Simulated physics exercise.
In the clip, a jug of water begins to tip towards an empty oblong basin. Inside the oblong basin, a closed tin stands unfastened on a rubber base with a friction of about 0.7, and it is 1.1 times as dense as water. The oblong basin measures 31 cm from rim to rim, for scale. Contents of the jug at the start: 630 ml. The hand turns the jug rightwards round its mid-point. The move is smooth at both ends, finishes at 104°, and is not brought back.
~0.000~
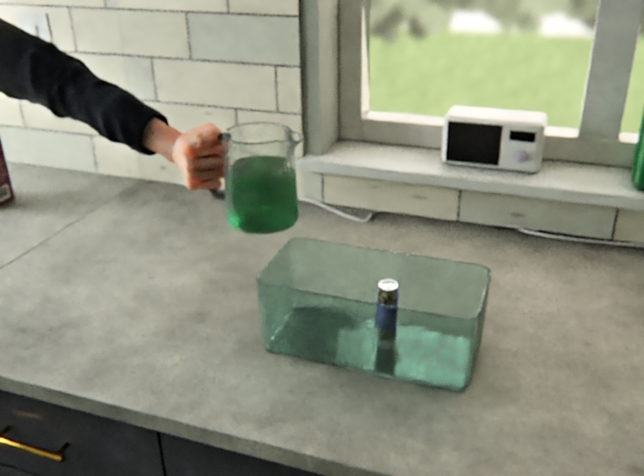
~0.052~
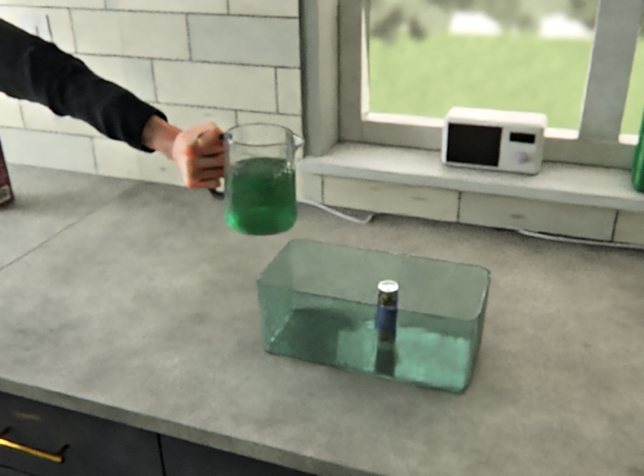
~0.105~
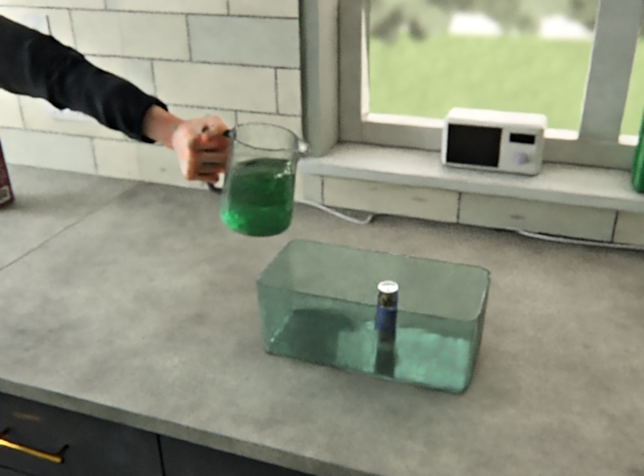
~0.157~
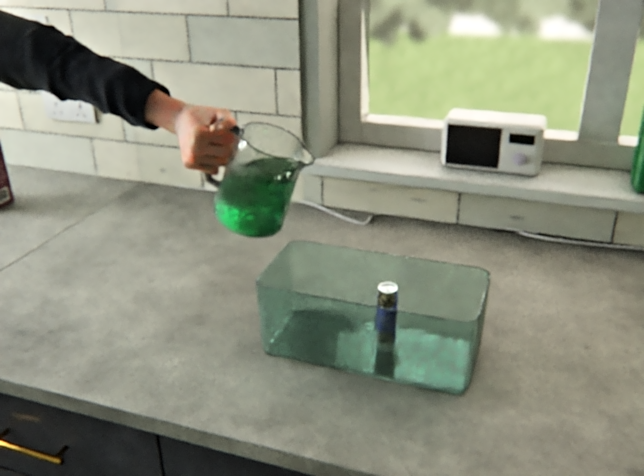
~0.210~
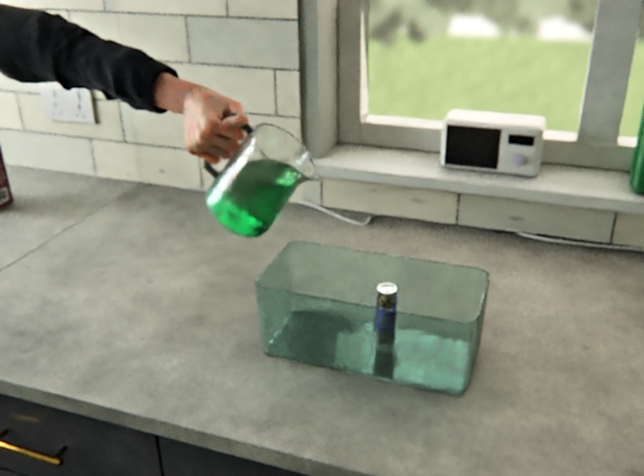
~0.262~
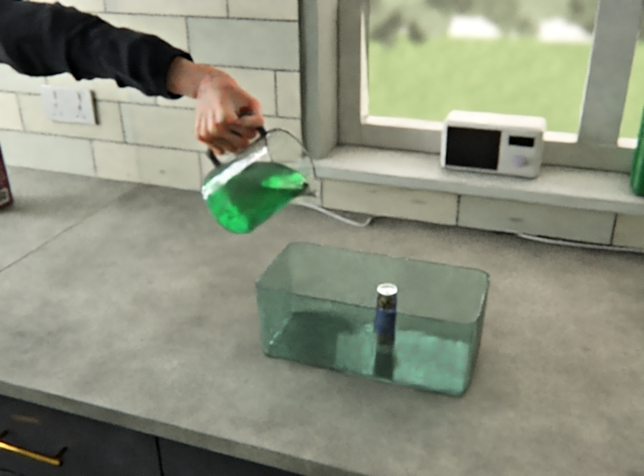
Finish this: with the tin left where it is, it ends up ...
It ends up standing.
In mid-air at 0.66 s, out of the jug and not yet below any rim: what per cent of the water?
Close to 16 %.
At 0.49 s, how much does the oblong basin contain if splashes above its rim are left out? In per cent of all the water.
Around 12%.
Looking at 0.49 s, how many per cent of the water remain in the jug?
At that time about 66 in a hundred parts are still held.
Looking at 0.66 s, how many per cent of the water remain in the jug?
26 per cent or thereabouts.
By 0.49 s the tilt is 103° and 67 per cent is still to pour; the tin stands where it began.
By 0.66 s the tilt is 104° and 26 per cent is still to pour; the tin stands where it began.
By 0.84 s the tilt is 104° and 9 per cent is still to pour; the tin stands where it began.
By 1.03 s the tilt is 104° and 2 per cent is still to pour; the tin stands where it began.
At rest the tin stands where it began.
